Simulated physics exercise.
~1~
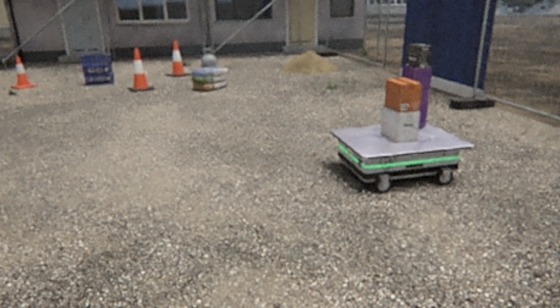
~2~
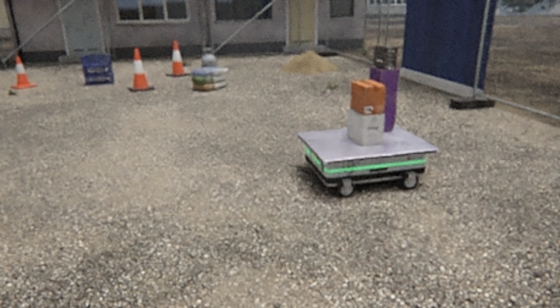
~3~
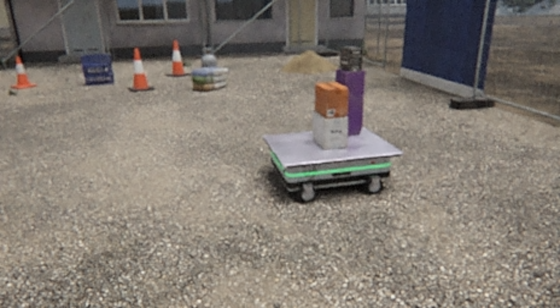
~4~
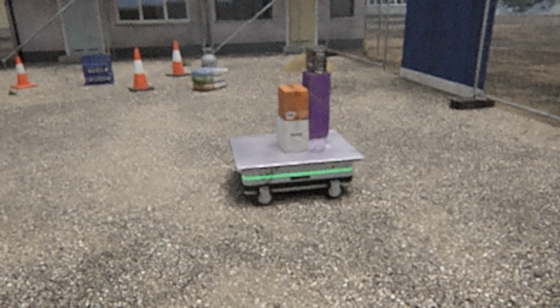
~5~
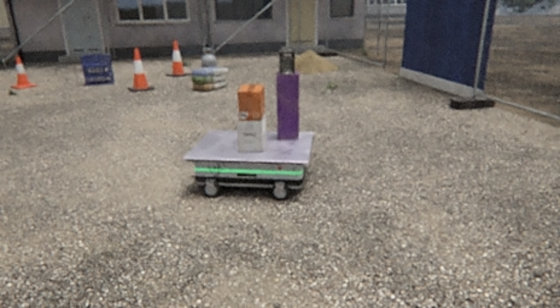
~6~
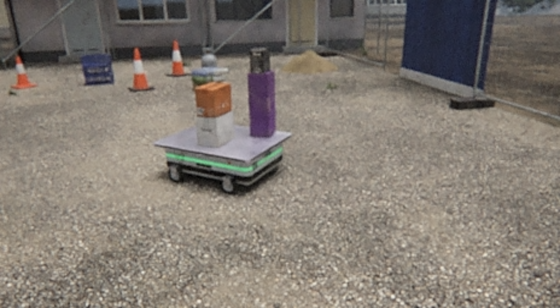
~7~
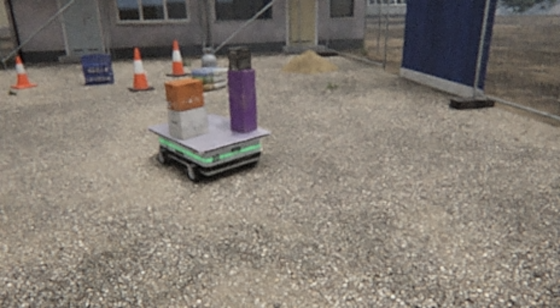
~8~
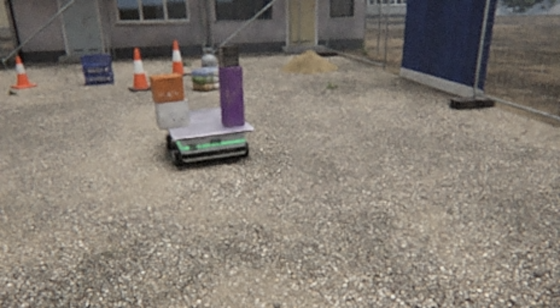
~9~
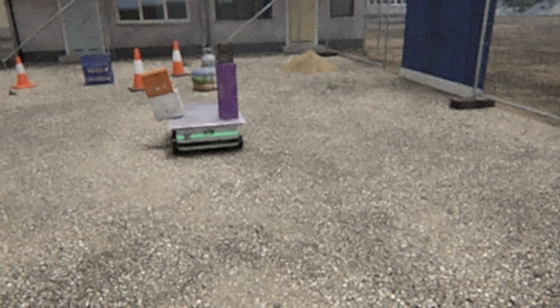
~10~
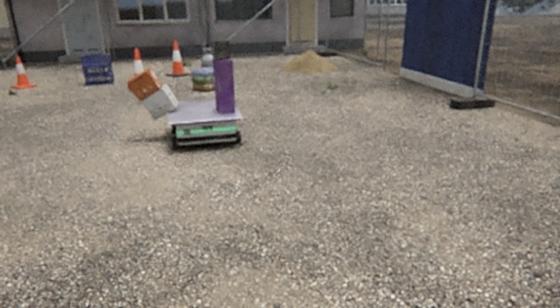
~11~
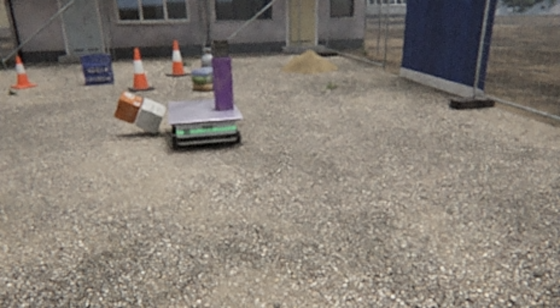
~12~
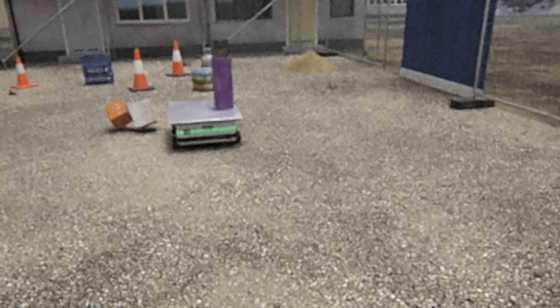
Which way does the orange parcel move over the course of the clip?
It moves to the left, first riding on the cart and then tipping off the deck's left edge onto the gravel.
